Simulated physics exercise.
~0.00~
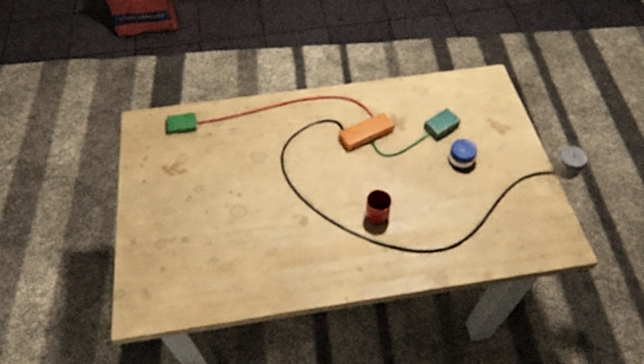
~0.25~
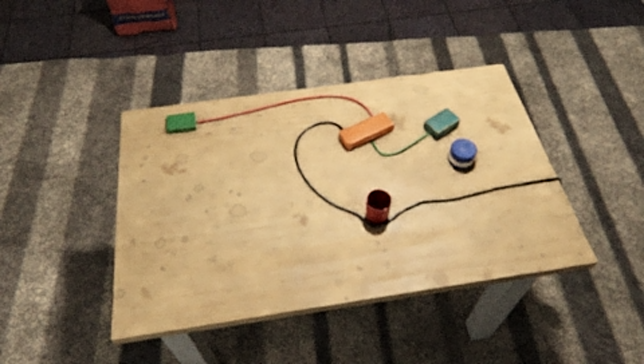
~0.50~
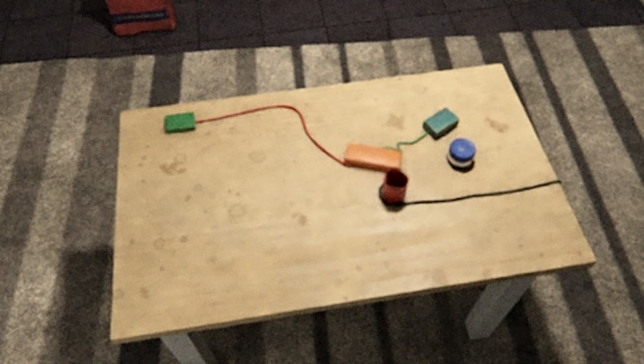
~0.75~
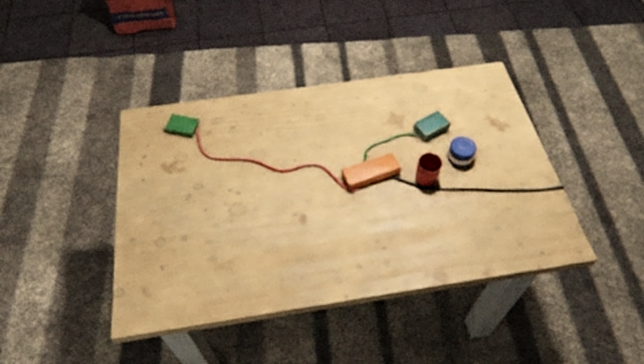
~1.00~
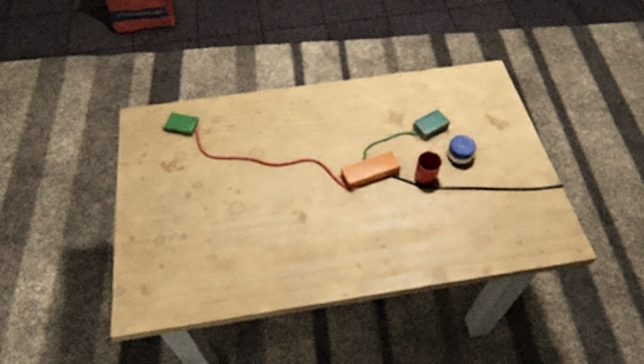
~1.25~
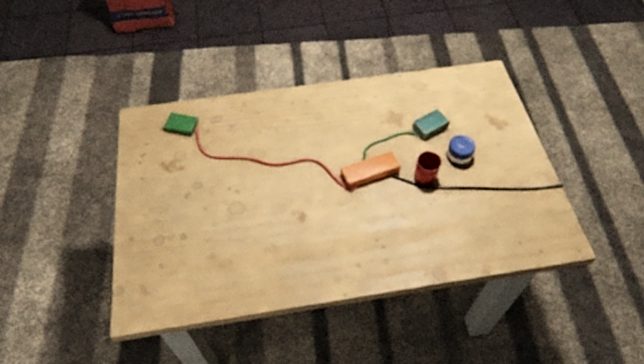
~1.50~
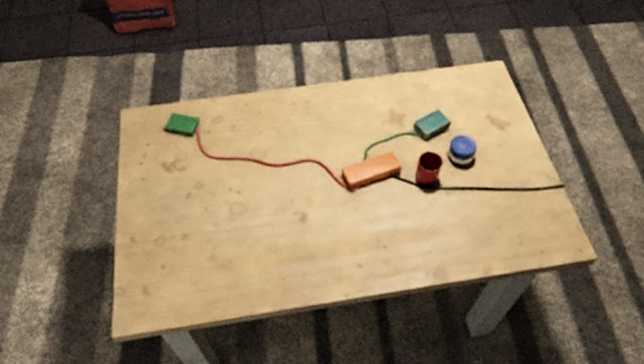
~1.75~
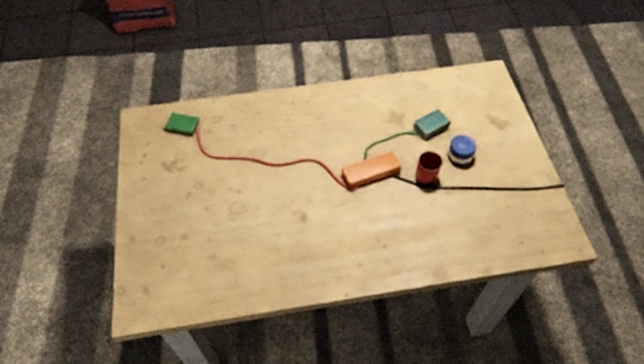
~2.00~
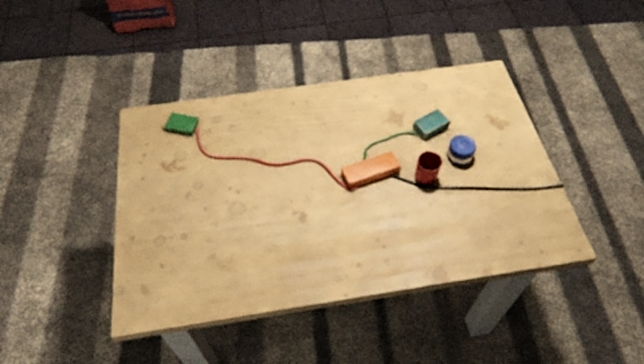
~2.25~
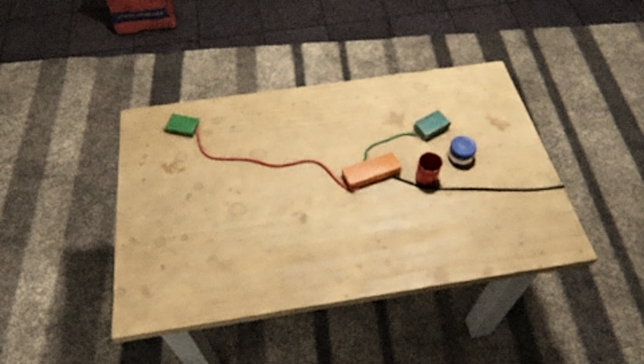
On a wooden table over a striped rug, a grey object drops off the right edge, pulling its black cable taut, which drags the red cup rightward and the orange block toward the front, shifting the attached green and teal boxes slightly, until everything rests beside the unmoved blue canister.
